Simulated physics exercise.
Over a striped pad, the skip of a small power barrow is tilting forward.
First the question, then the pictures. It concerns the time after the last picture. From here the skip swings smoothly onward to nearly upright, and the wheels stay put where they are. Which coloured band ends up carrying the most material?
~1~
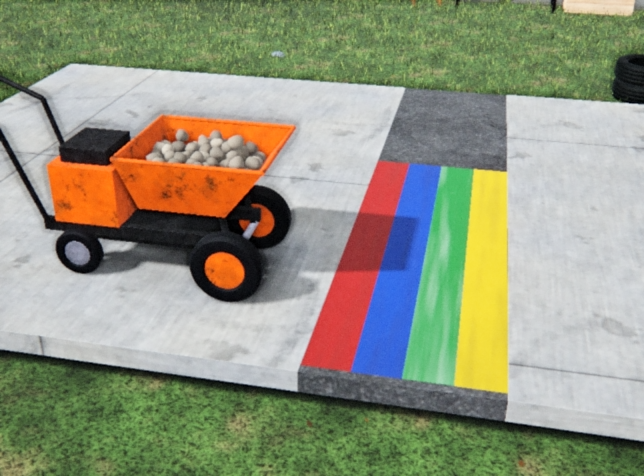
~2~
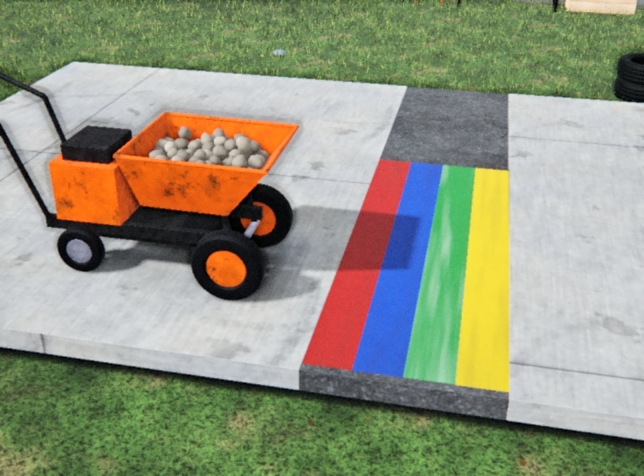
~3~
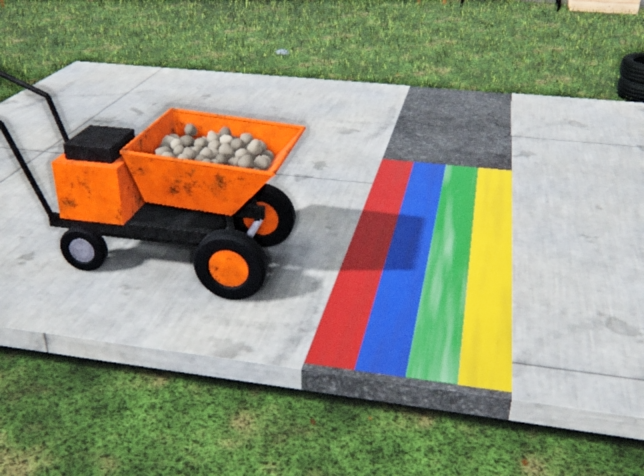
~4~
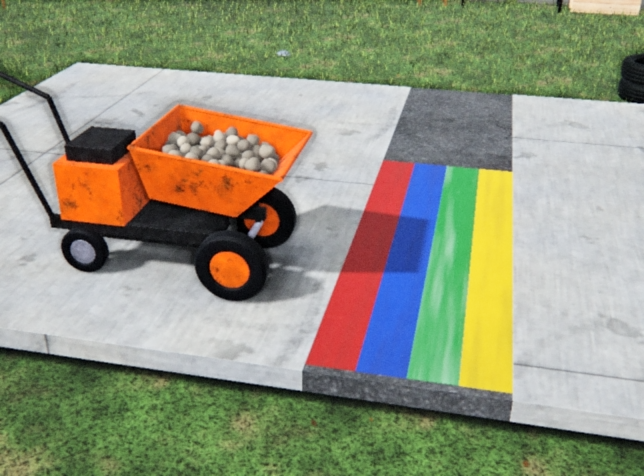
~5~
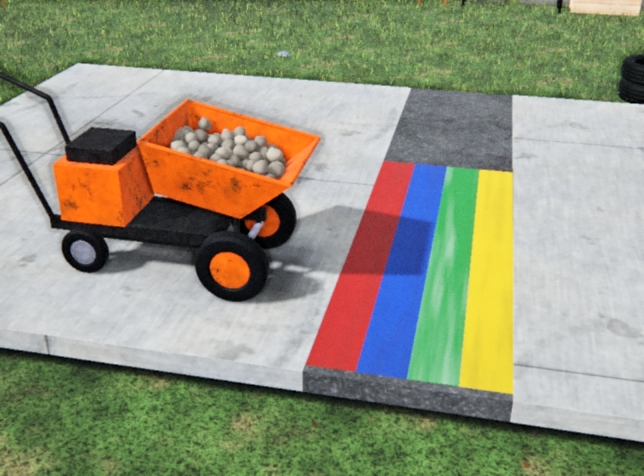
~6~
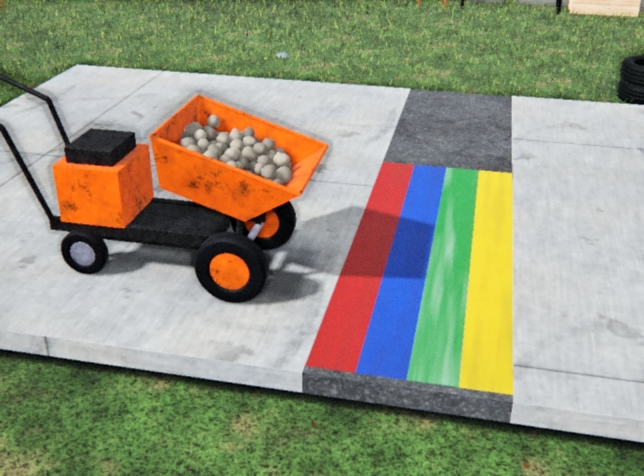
The blue band.
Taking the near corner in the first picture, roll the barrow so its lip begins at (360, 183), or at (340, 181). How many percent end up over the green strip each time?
Roughly 20 per cent at the first spot and 40 per cent at the second.
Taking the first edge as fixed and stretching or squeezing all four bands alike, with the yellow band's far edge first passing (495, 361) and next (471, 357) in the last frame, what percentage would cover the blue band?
Shares: 40 %; then 40 %.
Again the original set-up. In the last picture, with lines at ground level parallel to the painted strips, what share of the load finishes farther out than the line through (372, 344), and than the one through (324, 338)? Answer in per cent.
Some 40 and some 70 per cent, respectively.
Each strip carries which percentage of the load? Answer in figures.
I'd put the red strip near 15, the blue strip near 35, the green strip near 15 and the yellow strip near 5.
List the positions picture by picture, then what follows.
Lip of the skip at (262, 174), level; top of the load at (197, 159), river pebbles; red strip at (336, 336); blue strip at (384, 342); green strip at (433, 348); yellow strip at (483, 354), in the first picture.
Lip of the skip at (265, 173), level; top of the load at (191, 155), in the second picture.
Lip of the skip at (273, 175), tipped barely; top of the load at (197, 152), in the third picture.
Lip of the skip at (281, 180), tipped a little; top of the load at (204, 151), in the fourth picture.
Lip of the skip at (290, 186), tipped a little; top of the load at (195, 147), in the fifth picture.
Lip of the skip at (299, 195), tipped clearly; top of the load at (204, 145); red strip at (341, 337); blue strip at (389, 343); green strip at (438, 349); yellow strip at (488, 356), in the sixth picture.
Soon after the last picture, skip tipped steeply; all in the skip.
A little later, skip tipped right over; about two thirds in the skip; a small part over the red strip; about a quarter over the blue strip.
Later still, skip tipped right over; about a third in the skip; about a quarter over the red strip; about a third over the blue strip; a small part over the green strip; a stray few over the yellow strip.
At rest, skip tipped right over; about a third in the skip; about a quarter over the red strip; about a third over the blue strip; a small part over the green strip; a stray few over the yellow strip.
